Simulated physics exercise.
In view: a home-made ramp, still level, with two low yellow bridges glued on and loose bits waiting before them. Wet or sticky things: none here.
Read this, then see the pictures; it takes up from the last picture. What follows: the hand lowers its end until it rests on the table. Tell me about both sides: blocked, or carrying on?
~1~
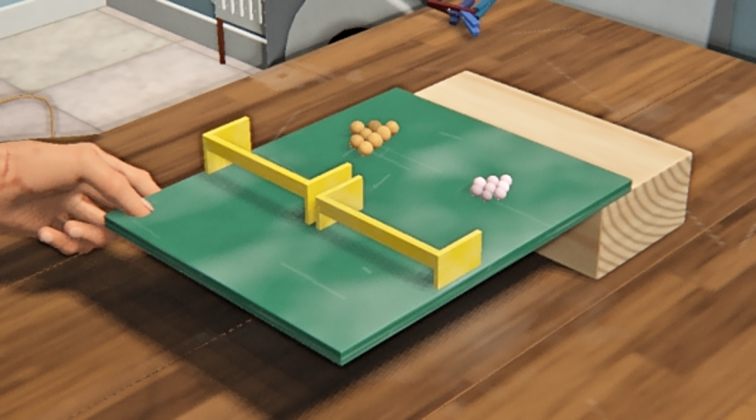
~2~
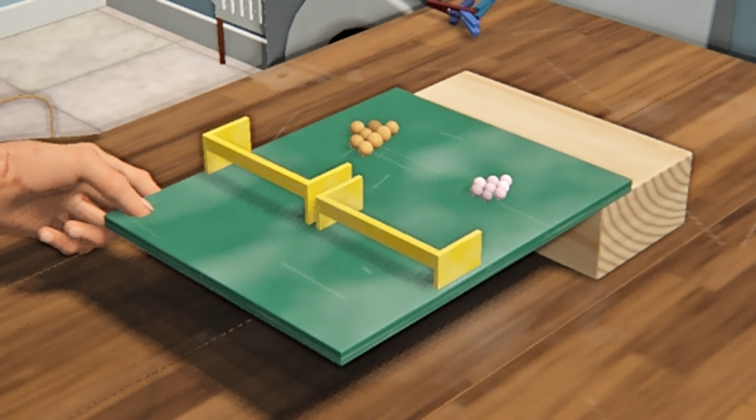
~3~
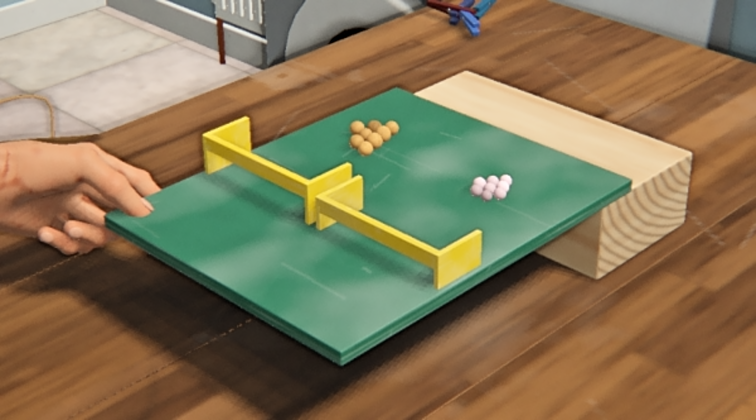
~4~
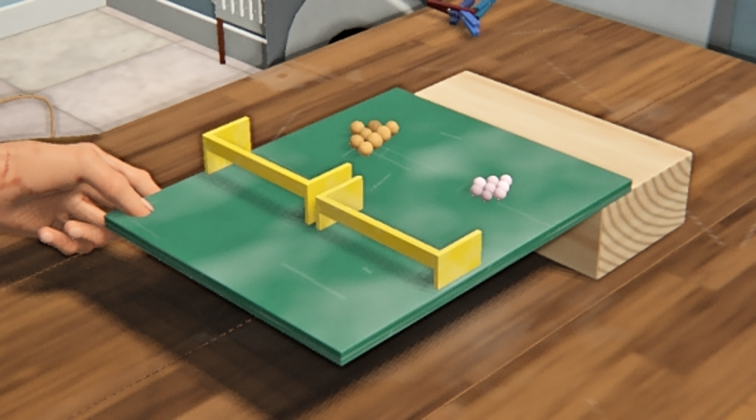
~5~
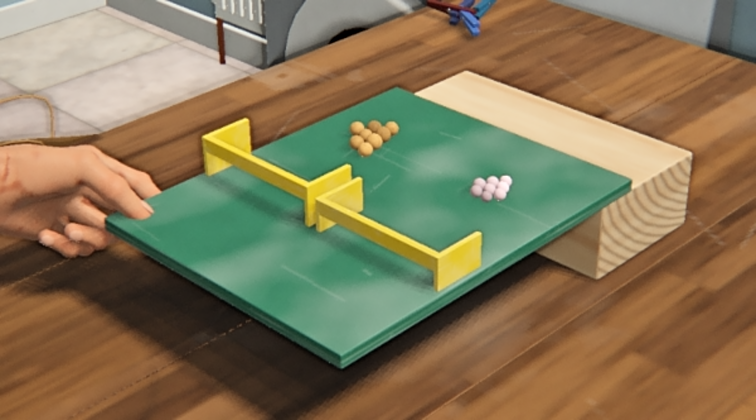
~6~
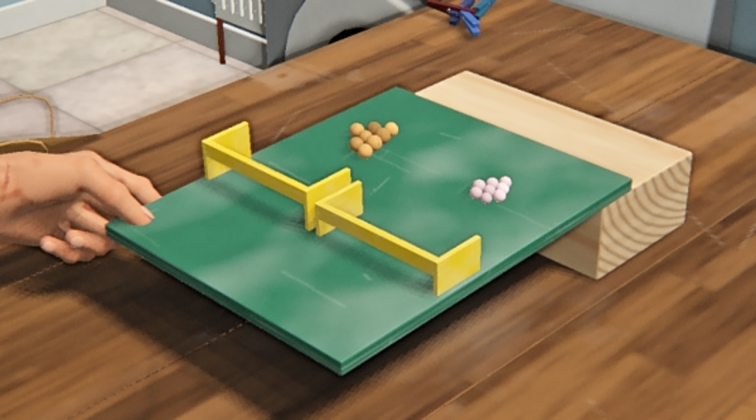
Near handful: Through; far handful: Through.
Then, 0.29 s on from there, board sloping at 9°; near handful on its way down; far handful on its way down.
Then, 0.60 s on from there, board resting at 14°; near handful on its way down; far handful has reached its gate.
Then, 0.96 s on from there, board resting at 14°; near handful the whole lot past its gate; far handful the whole lot past its gate.
In the end, board resting at 14°; near handful the whole lot past its gate; far handful the whole lot past its gate.
